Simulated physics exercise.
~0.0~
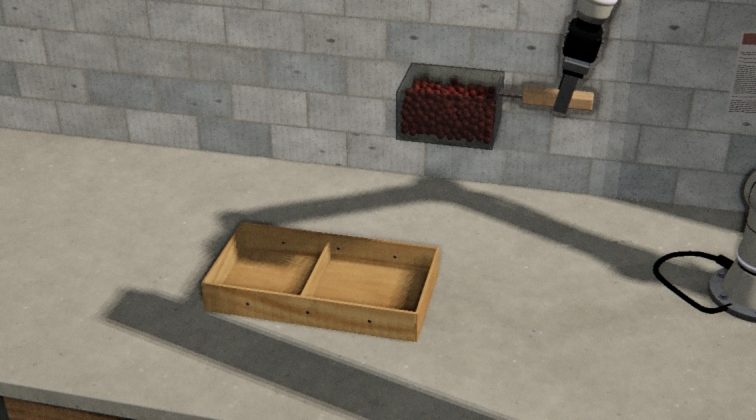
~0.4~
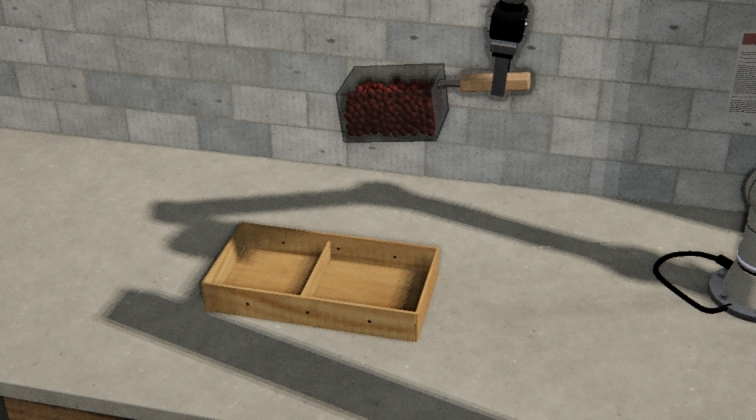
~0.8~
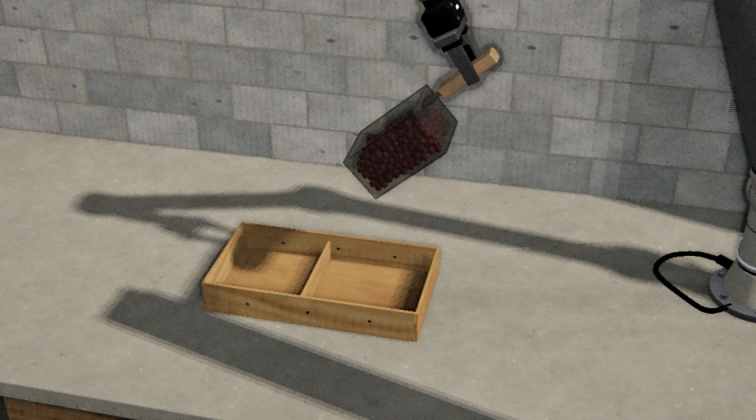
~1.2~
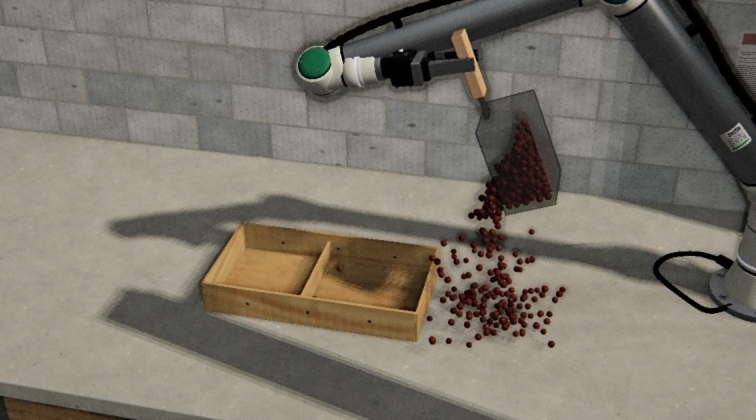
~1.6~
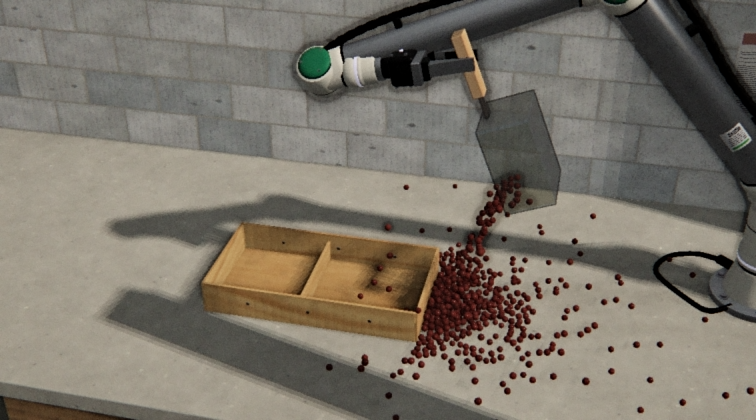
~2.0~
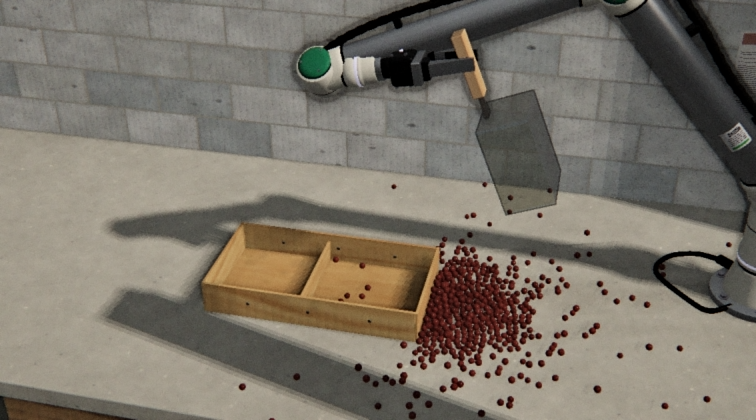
A pale stone counter against a grey brick wall is seen from slightly above, with a shallow wooden crate split into two parts near the middle. Above it, a robot arm based at the right holds a clear box full of dark red beads by its wooden handle. The arm carries the box left, then begins tipping it. It swings the box back right and turns it steeply, and the beads pour out beside the crate's right end. The box empties, leaving a heap and scattered beads on the counter, with only a few inside the crate's right part.
